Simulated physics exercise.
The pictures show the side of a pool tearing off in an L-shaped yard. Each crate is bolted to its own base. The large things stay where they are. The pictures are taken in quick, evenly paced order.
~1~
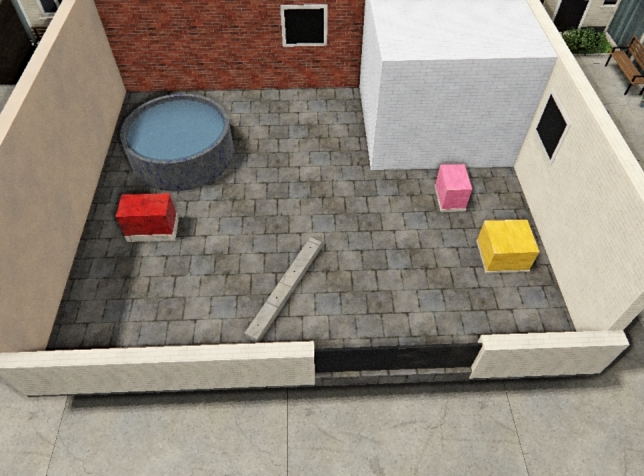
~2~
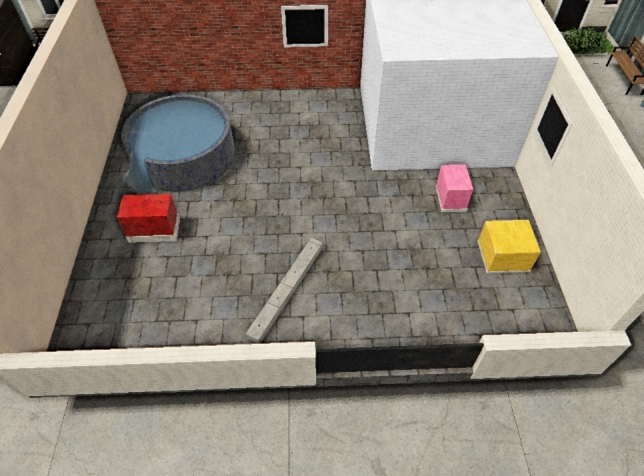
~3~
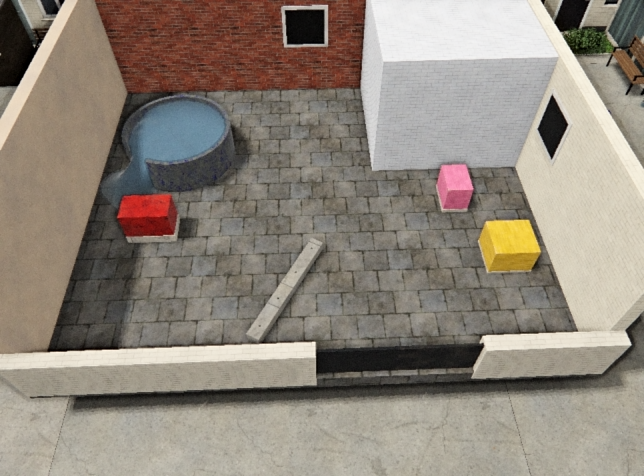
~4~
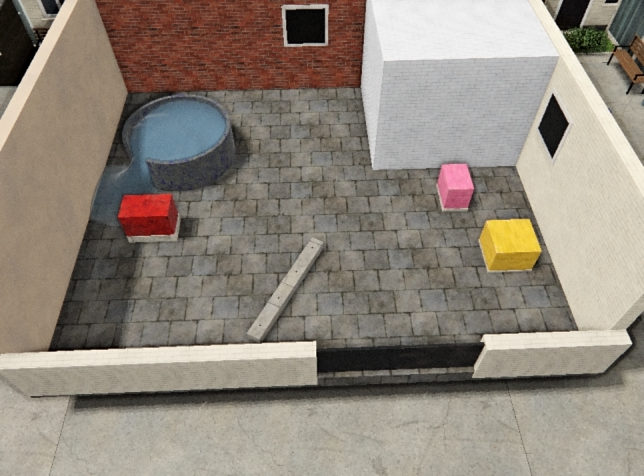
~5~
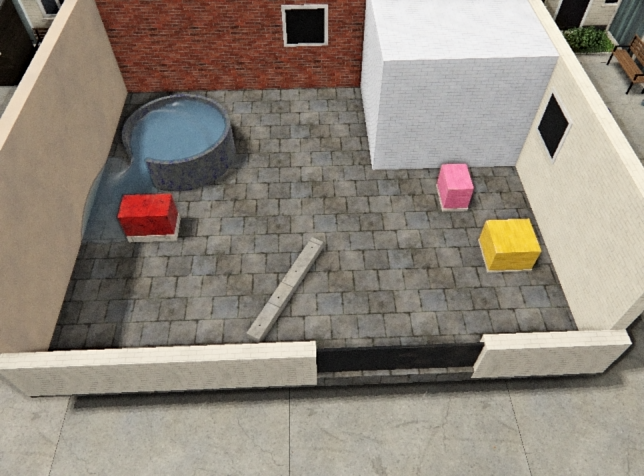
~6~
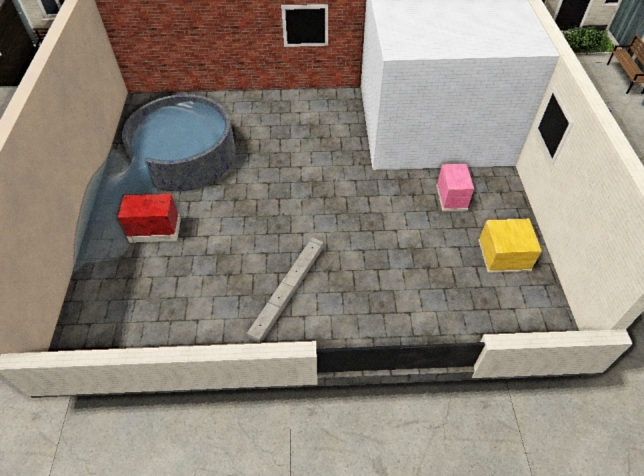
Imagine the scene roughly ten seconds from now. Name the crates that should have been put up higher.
Afterwards, the pink crate ends up dry; the yellow crate ends up wet; the red crate ends up dry.
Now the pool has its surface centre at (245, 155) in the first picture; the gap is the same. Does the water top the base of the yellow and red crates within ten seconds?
Yellow: Reached; red: Reached.
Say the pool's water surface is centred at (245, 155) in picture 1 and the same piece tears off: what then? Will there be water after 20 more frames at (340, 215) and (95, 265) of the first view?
Note: Point one missed by the flow; point two reached by the flow.
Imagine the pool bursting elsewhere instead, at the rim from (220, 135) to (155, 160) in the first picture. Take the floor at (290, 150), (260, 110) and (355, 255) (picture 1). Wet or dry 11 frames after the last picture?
Spot one: Spared by the leak. Spot two: Spared by the leak. Spot three: Reached by the flood.
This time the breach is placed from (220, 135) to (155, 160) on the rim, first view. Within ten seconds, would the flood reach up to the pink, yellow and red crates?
Crate by crate: Pink - hit; yellow - hit; red - hit.
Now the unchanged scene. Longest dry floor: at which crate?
From the pictures, the pink crate.
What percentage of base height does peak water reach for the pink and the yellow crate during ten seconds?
Some 50 and 150 % respectively.
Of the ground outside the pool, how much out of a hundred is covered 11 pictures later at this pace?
Roughly 20 %.
A moment on, water covers 10 % of the floor; the pink crate not reached, the yellow crate not reached, the red crate water round its plinth.
Next, water covers 20 % of the floor; the pink crate not reached, the yellow crate not reached, the red crate water round its plinth.
Then, water covers 30 % of the floor; the pink crate not reached, the yellow crate not reached, the red crate water round its plinth.
Later, water covers 65 % of the floor; the pink crate not reached, the yellow crate water round its plinth, the red crate water round its plinth.
In the end, water covers 95 % of the floor; the pink crate stayed above the water, the yellow crate was topped, the red crate stayed above the water.
